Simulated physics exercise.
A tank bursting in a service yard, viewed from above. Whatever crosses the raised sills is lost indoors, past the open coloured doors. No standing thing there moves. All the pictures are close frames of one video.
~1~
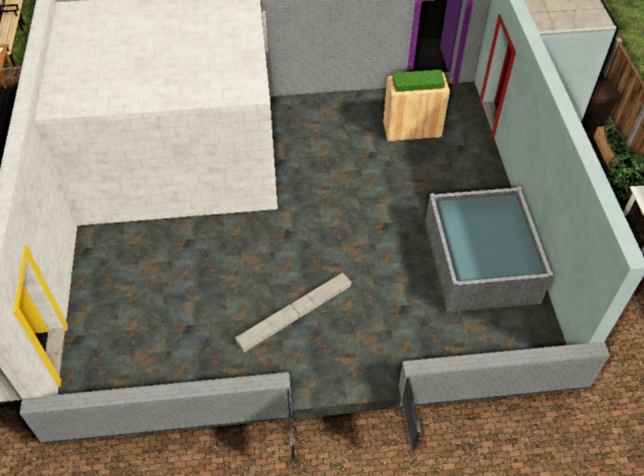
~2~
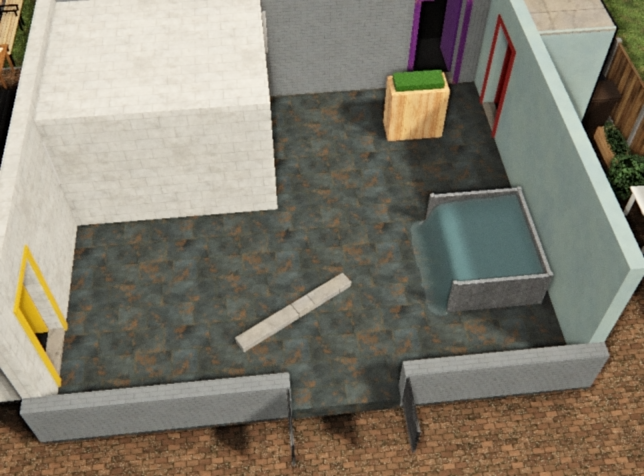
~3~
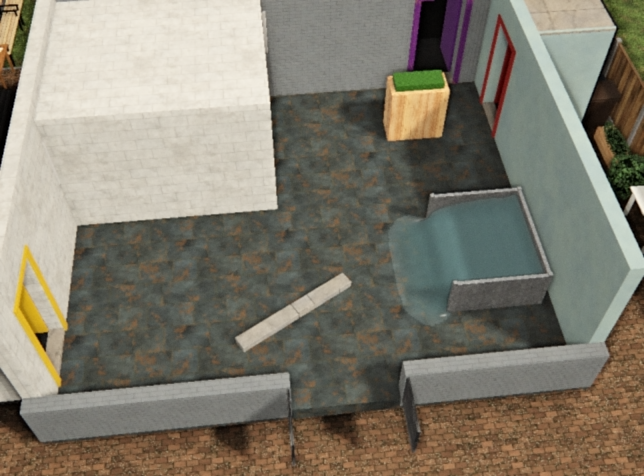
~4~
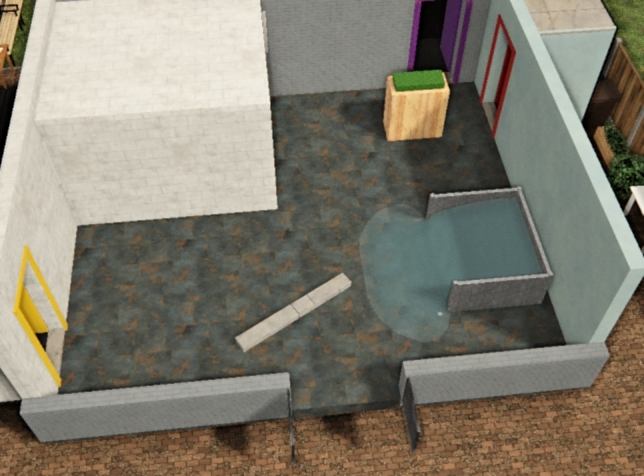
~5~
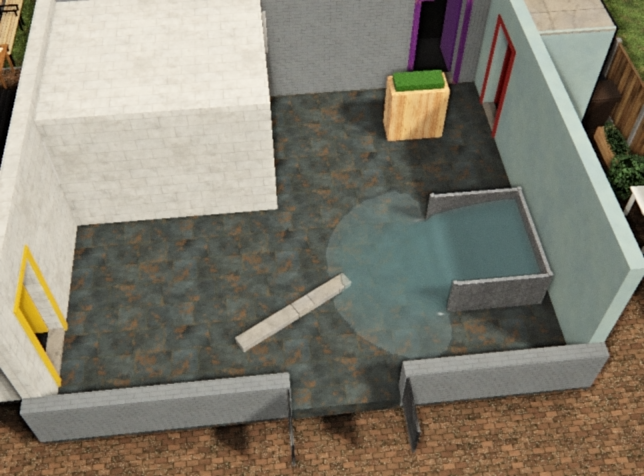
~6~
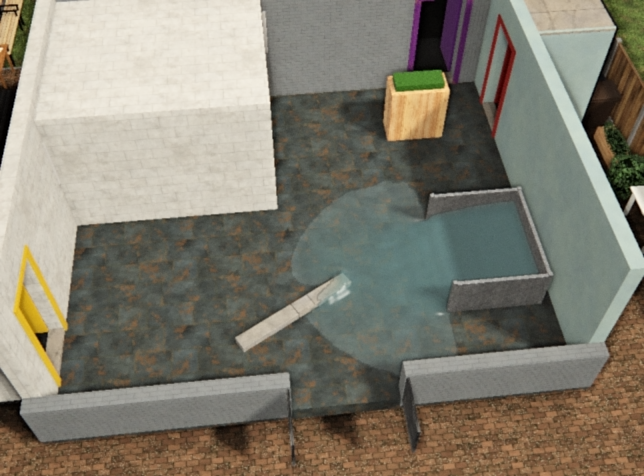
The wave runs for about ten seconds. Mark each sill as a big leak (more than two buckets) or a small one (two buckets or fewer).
Red door: Small; purple door: Small; yellow door: Big.
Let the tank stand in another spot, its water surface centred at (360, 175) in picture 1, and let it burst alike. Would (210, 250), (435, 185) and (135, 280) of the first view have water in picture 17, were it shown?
My reading is hit by the flood first, missed by the flood next and hit by the flood last.
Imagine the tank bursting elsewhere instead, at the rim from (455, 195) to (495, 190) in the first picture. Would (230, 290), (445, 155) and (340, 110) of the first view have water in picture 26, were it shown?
Going through them one by one, I'd say high and dry, then waterlogged, then waterlogged.
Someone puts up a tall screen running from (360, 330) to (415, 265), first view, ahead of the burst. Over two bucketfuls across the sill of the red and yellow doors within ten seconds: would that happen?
So, the red door comes in short, then the yellow door comes in short.
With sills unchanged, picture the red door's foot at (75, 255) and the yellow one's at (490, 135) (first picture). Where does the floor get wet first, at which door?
I'd name the red door.
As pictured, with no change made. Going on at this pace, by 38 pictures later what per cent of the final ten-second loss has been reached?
Approximately 75 in a hundred, I think.
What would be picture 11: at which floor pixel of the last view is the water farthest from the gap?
The farthest wet spot is near (156, 266).
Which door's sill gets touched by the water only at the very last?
I'd say the red one.
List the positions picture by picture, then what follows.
The first picture shows the water tank at (488, 237) is whole and still.
In the second picture, the front is at (423, 222), out from the gap at (441, 258).
In the third picture, the front is at (400, 221), out from the gap at (440, 259).
In the fourth picture, water pours out at (440, 260) and has run to (382, 213).
In the fifth picture, the front is at (341, 308), out from the gap at (440, 260).
In the sixth picture, water pours out at (440, 260) and has run to (296, 260).
A moment on, water covers 40 % of the floor; the red door not reached, the purple door not reached, the yellow door not reached.
Next, water covers 55 % of the floor; the red door not reached, the purple door not reached, the yellow door not reached.
Then, water covers 65 % of the floor; the red door not reached, the purple door not reached, the yellow door over two buckets in.
Later, water covers 70 % of the floor; the red door not reached, the purple door wet at the sill, nothing in, the yellow door far over two buckets in.
In the end, water covers 80 % of the floor; the red door wet at the sill, nothing in, the purple door wet at the sill, nothing in, the yellow door far over two buckets in.
